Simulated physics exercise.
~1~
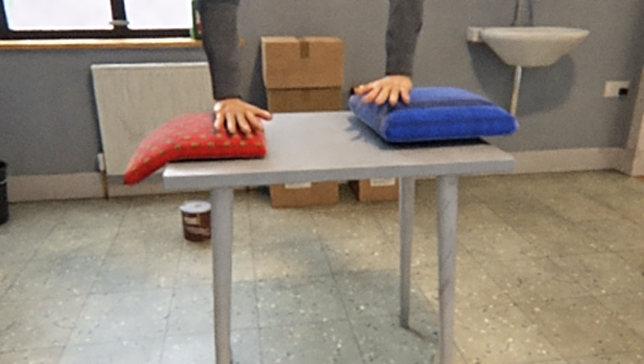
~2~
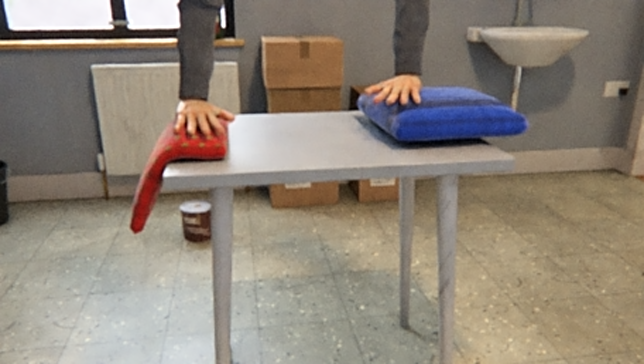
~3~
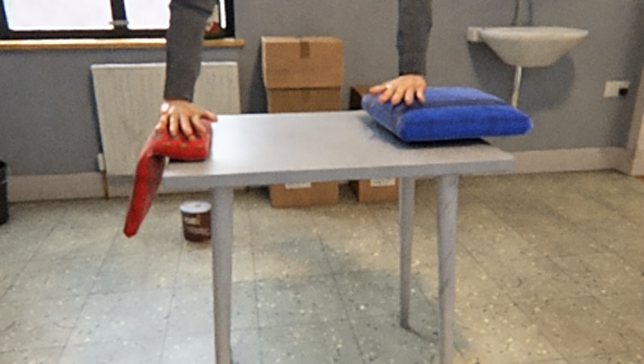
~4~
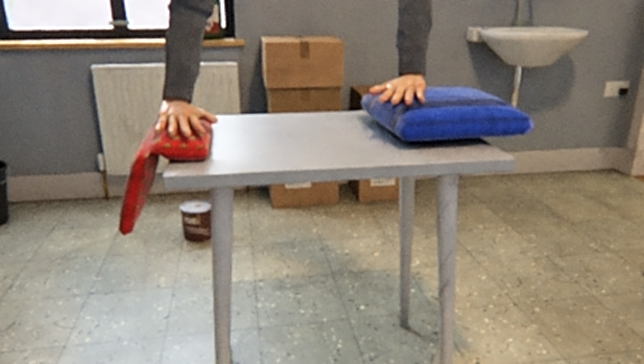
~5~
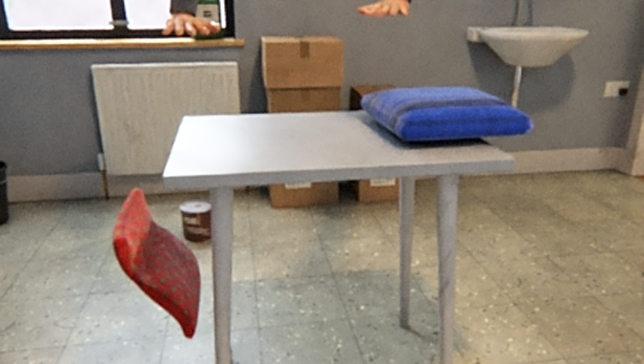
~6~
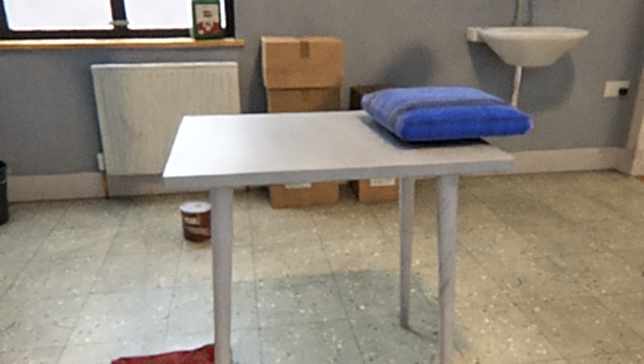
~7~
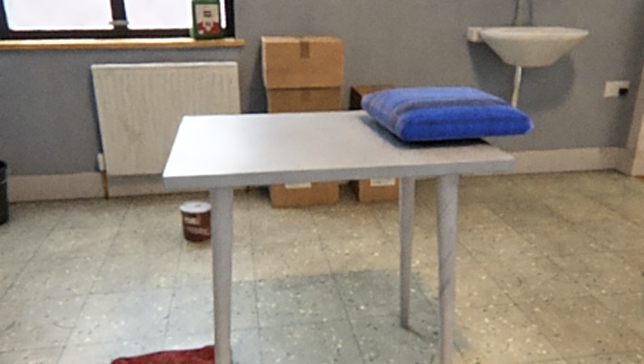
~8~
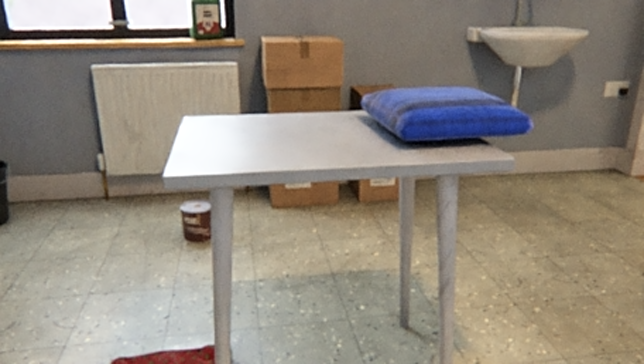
A red seat pad, pressed by one hand, slides left over the edge of a grey bench while another hand shifts a blue cushion slightly right. The hands lift away, and the pad tips off and falls to the floor, while the cushion stays on the bench.
